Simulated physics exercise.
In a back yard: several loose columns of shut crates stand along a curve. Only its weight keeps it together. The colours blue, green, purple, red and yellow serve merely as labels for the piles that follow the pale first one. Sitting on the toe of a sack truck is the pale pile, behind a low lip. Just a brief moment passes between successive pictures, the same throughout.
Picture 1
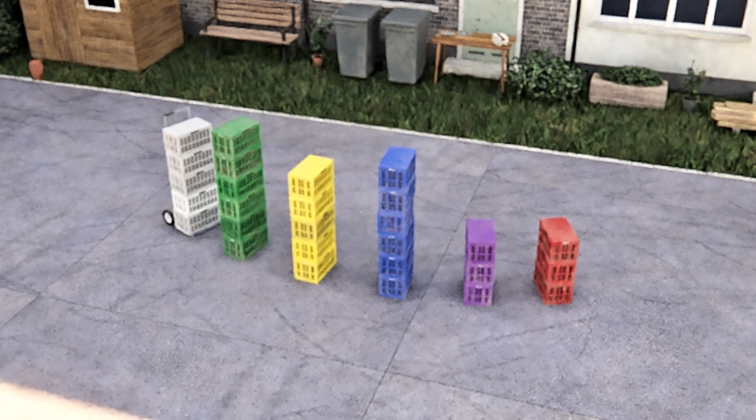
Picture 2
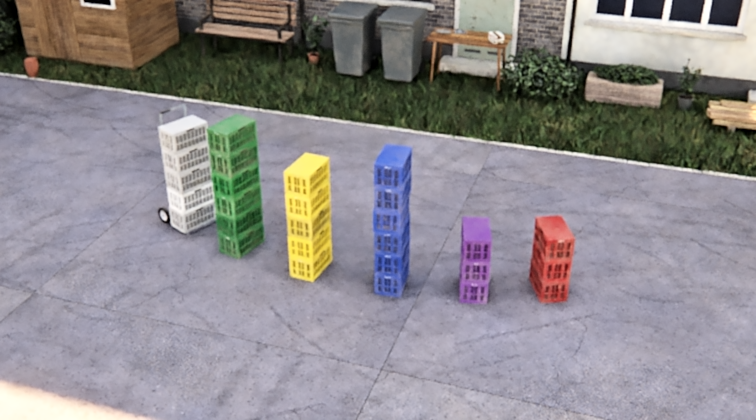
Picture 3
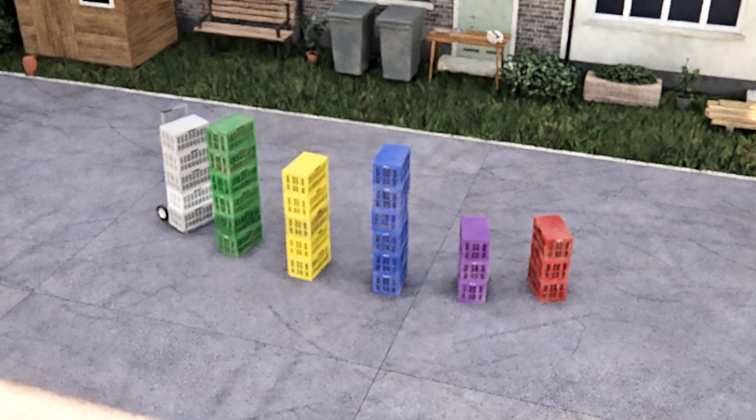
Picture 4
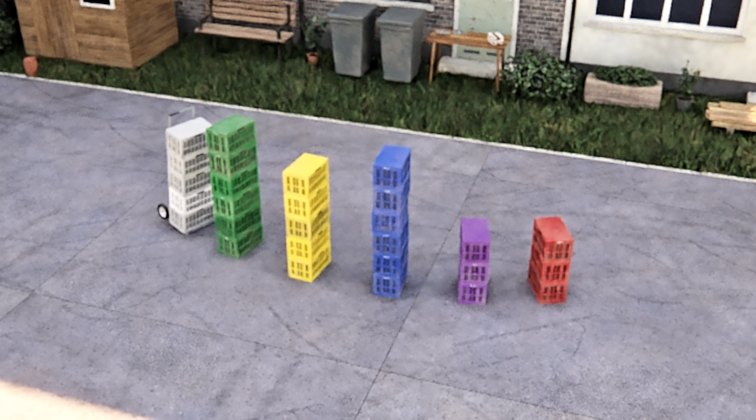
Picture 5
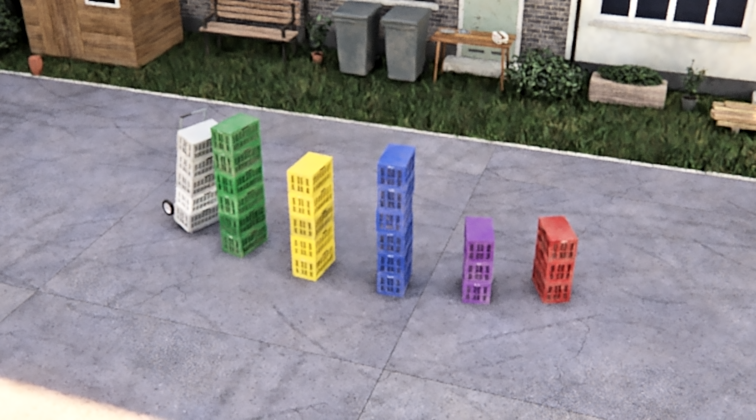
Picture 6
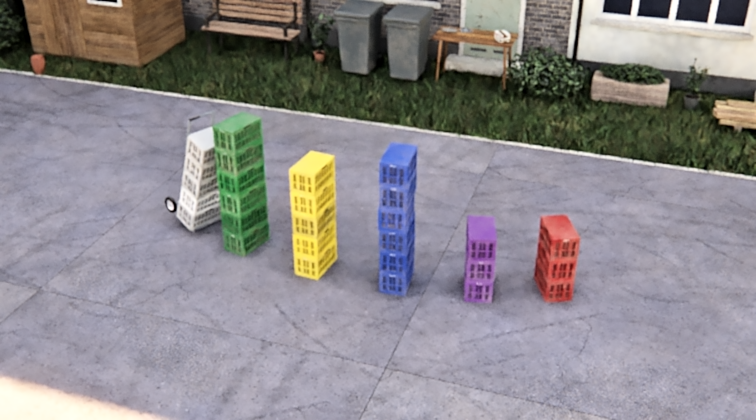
Stacks of colored crates stood in a curved row across a paved yard, barely changing at first, and then the white stack on the hand truck at the left gradually leaned over toward the green one.
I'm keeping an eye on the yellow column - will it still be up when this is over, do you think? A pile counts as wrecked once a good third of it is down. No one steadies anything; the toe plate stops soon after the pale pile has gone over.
No, it goes down.
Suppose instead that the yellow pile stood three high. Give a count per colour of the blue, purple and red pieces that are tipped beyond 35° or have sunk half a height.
The counts are blue 0, purple 0 and red 0.
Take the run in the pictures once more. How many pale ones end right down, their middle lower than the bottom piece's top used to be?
4.
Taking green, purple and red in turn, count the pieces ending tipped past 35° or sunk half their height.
Colour by colour, that's green at 6, purple at 2, and red at 3.
Soon after the last picture, 5 of the pale pile down; none of the 5 yellow crates down (6 of 23 in all colours); top yellow crate leaning barely; top green crate leaning well over, about its own height lower.
A little later, 5 of the pale pile down; 4 of the 5 yellow crates down (15 of 23 in all colours); top yellow crate leaning steeply, some three heights lower; top green crate on its side.
At rest, 5 of the pale pile down; 4 of the 5 yellow crates down (20 of 23 in all colours); top yellow crate on its side; top blue crate on its side. As the last picture would show them, middles, top yellow crate near (428, 294), top blue crate near (456, 290).
